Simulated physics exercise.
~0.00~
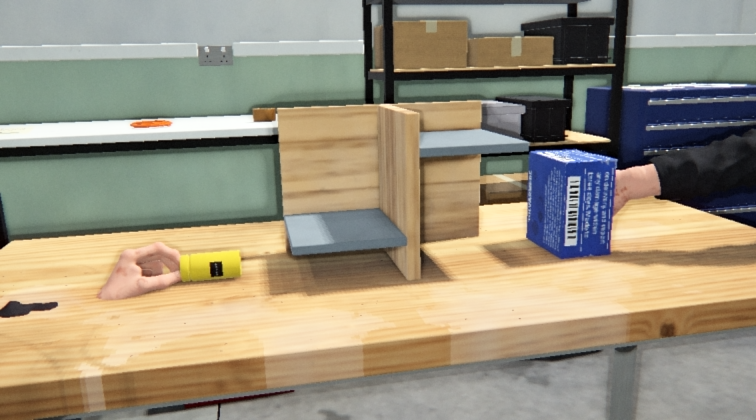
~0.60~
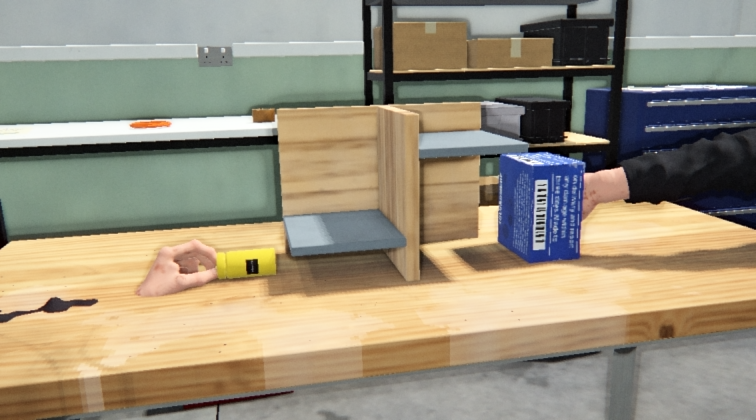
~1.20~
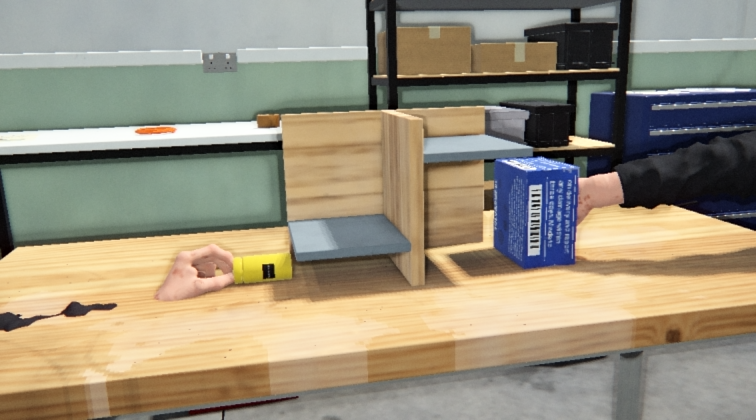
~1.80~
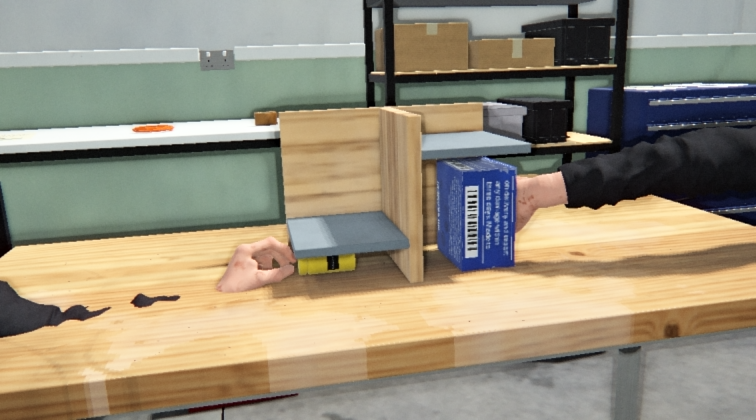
Workshop table with a two-sided shelf, one hand sliding a yellow cylinder rightward underneath, another pushing a blue box leftward under.
